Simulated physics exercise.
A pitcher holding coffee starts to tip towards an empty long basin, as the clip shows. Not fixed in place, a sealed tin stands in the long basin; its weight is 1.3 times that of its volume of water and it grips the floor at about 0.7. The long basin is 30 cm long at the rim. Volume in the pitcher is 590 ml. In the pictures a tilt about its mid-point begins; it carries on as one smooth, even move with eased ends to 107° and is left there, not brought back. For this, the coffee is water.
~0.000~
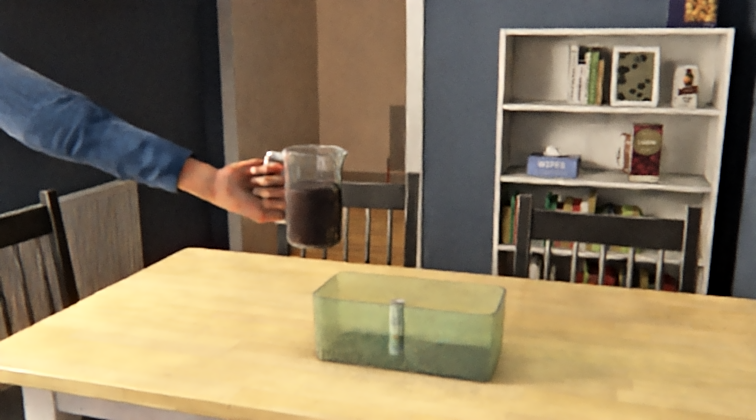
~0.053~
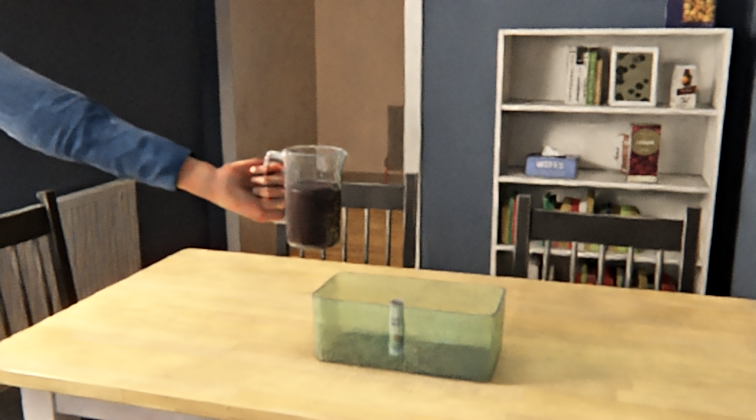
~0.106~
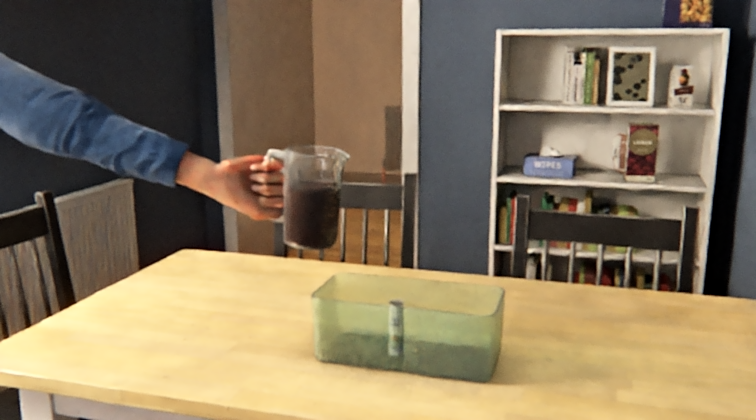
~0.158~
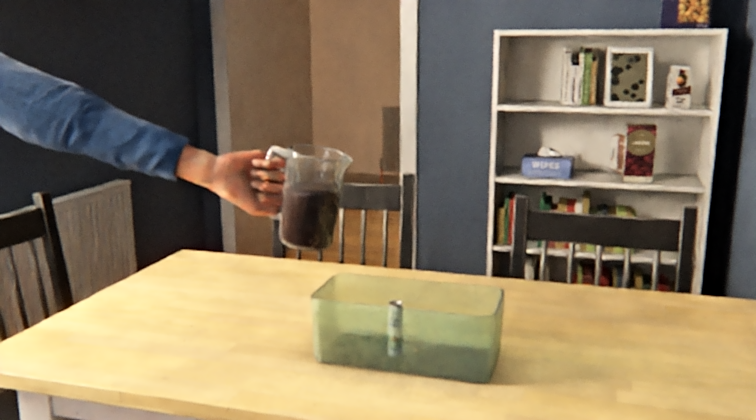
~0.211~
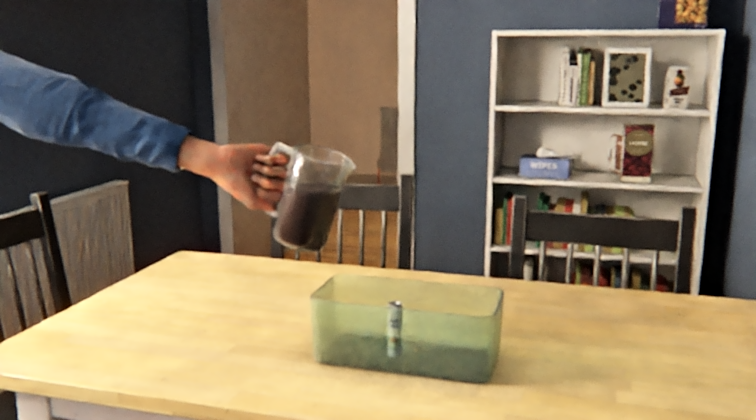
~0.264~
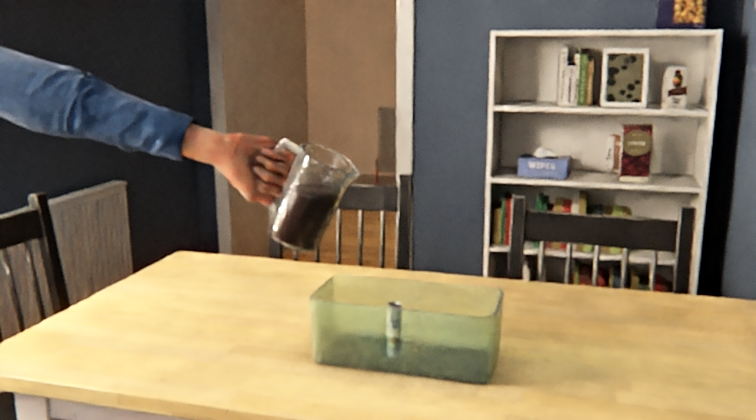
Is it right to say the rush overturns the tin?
It ends up tipped over.
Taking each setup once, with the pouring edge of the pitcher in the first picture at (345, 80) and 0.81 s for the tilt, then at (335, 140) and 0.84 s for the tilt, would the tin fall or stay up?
First it stays on its base; then it tips over.
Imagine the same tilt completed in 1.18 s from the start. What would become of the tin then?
The tin tips over.
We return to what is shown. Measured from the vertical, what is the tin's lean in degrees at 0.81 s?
I'd say it's tipped close to 0 degrees.
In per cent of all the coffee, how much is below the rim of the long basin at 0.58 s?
Roughly 0 percent of it.
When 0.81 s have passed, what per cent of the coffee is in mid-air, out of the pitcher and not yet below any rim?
Estimate: Around 26 per cent.
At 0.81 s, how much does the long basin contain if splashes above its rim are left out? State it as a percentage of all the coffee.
Some 38 percent.
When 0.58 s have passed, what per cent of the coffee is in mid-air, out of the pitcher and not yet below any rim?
About 10 per cent.
By 0.58 s the tilt is 87° and 91 per cent is still to pour; the tin stands where it began.
By 0.81 s the tilt is 107° and 36 per cent is still to pour; the tin stands where it began.
By 1.05 s the tilt is 107° and 5 per cent is still to pour; the tin stands where it began.
By 1.31 s the tilt is 107° and 0 per cent is still to pour; the tin lies on its side.
At rest the tin lies on its side.
